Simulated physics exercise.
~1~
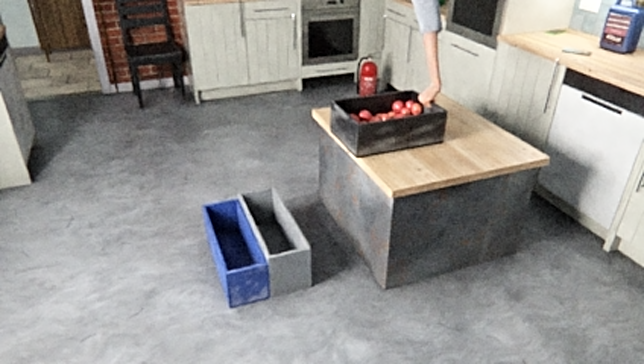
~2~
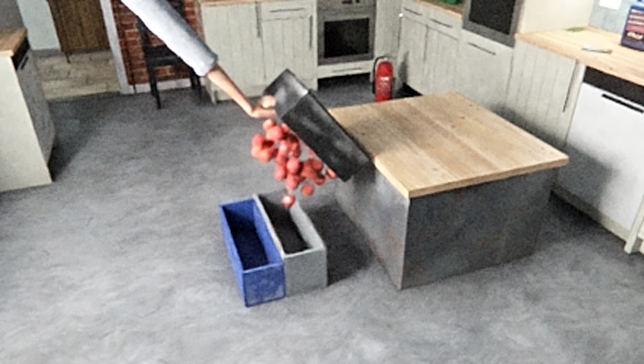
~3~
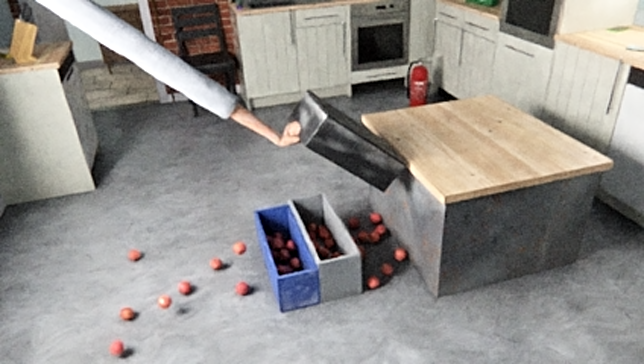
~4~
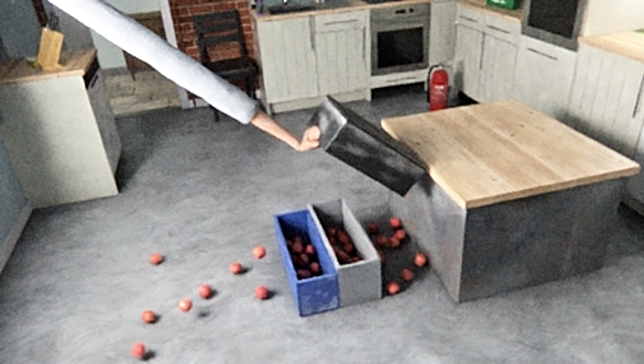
In this clip, a hand tips a black crate of red, ball-shaped items over the edge of a wood-topped bench, spilling them toward grey and blue tubs on the kitchen floor. Some land in both tubs, others scatter on either side, and the crate stays tilted.
